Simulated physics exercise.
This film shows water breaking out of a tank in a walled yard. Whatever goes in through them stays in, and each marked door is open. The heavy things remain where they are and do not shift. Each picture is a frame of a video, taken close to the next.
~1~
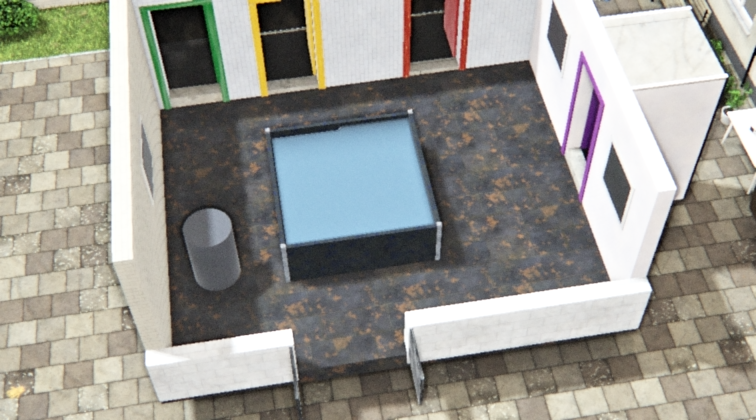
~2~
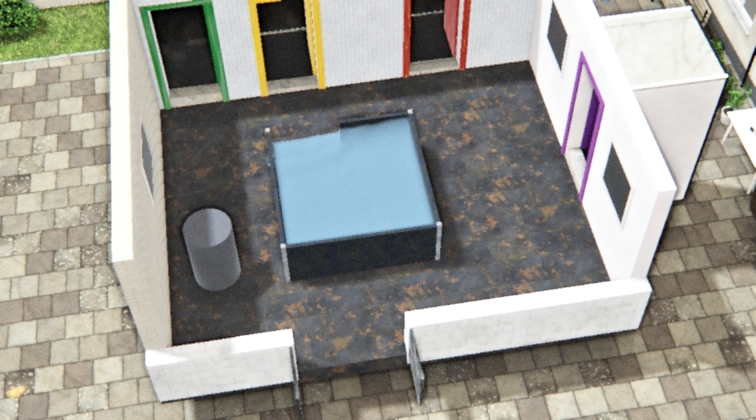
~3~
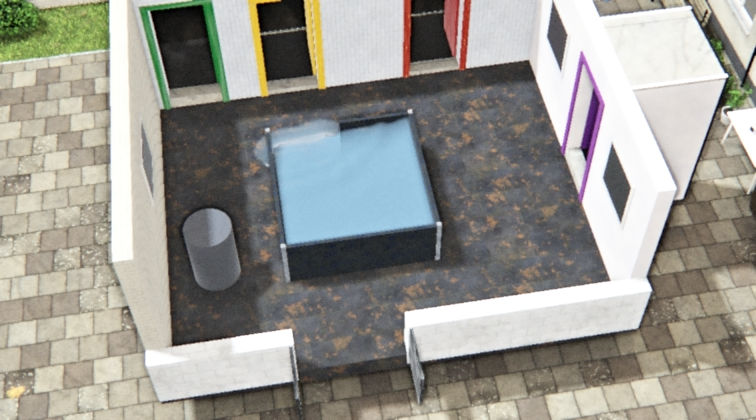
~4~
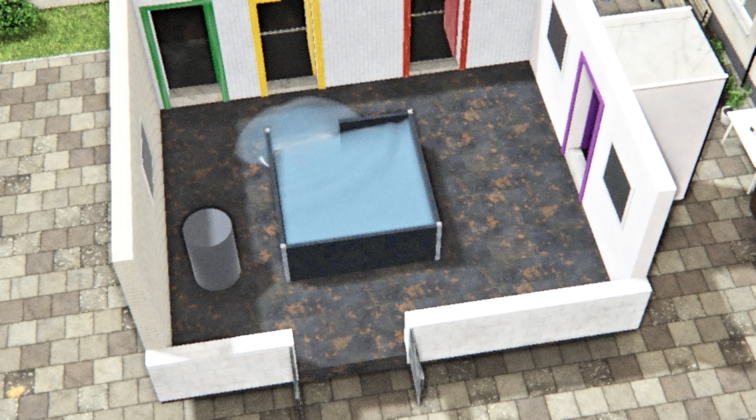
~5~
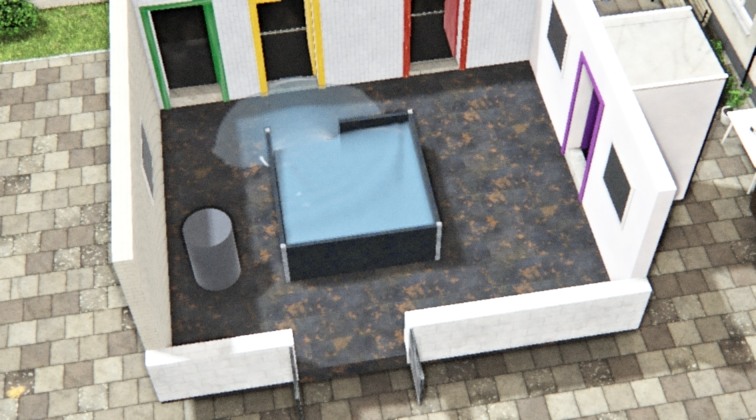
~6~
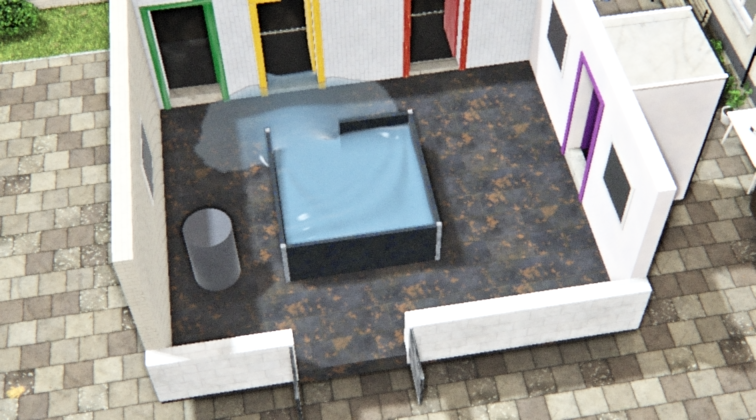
Blue water in a square tank sitting still, then pouring out through a gap at the back and spreading across the dark yard floor.
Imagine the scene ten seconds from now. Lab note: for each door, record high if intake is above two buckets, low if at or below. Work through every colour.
Yellow door: High; purple door: Low; green door: High; red door: Low.
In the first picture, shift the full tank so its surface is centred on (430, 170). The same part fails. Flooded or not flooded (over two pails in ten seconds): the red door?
My answer is that the red door ends up above.
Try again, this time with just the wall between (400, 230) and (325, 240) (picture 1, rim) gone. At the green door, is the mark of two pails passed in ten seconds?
The green door falls short.
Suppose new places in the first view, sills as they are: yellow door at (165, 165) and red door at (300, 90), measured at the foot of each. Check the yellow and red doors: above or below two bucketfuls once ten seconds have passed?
Yellow door: Exceeds the limit. Red door: Exceeds the limit.
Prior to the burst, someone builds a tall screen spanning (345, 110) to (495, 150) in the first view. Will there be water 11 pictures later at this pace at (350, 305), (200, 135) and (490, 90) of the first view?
Taking the three spots in turn, they are unwetted, inundated and inundated.
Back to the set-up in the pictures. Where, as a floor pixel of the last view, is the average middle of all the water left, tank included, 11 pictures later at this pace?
My guess is about (327, 180).
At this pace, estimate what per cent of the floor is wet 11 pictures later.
My estimate is roughly 30 percent.
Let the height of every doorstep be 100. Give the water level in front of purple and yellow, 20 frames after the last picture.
Some 20 percent and then some 300 percent.
A moment on, water covers 20 % of the floor; the yellow door far over two buckets in, the purple door not reached, the green door wet at the sill, nothing in, the red door wet at the sill, nothing in.
Next, water covers 30 % of the floor; the yellow door far over two buckets in, the purple door not reached, the green door under two buckets in, the red door wet at the sill, nothing in.
Then, water covers 55 % of the floor; the yellow door far over two buckets in, the purple door wet at the sill, nothing in, the green door over two buckets in, the red door wet at the sill, nothing in.
Later, water covers 85 % of the floor; the yellow door far over two buckets in, the purple door wet at the sill, nothing in, the green door over two buckets in, the red door wet at the sill, nothing in.
In the end, water covers 100 % of the floor; the yellow door far over two buckets in, the purple door wet at the sill, nothing in, the green door over two buckets in, the red door wet at the sill, nothing in.
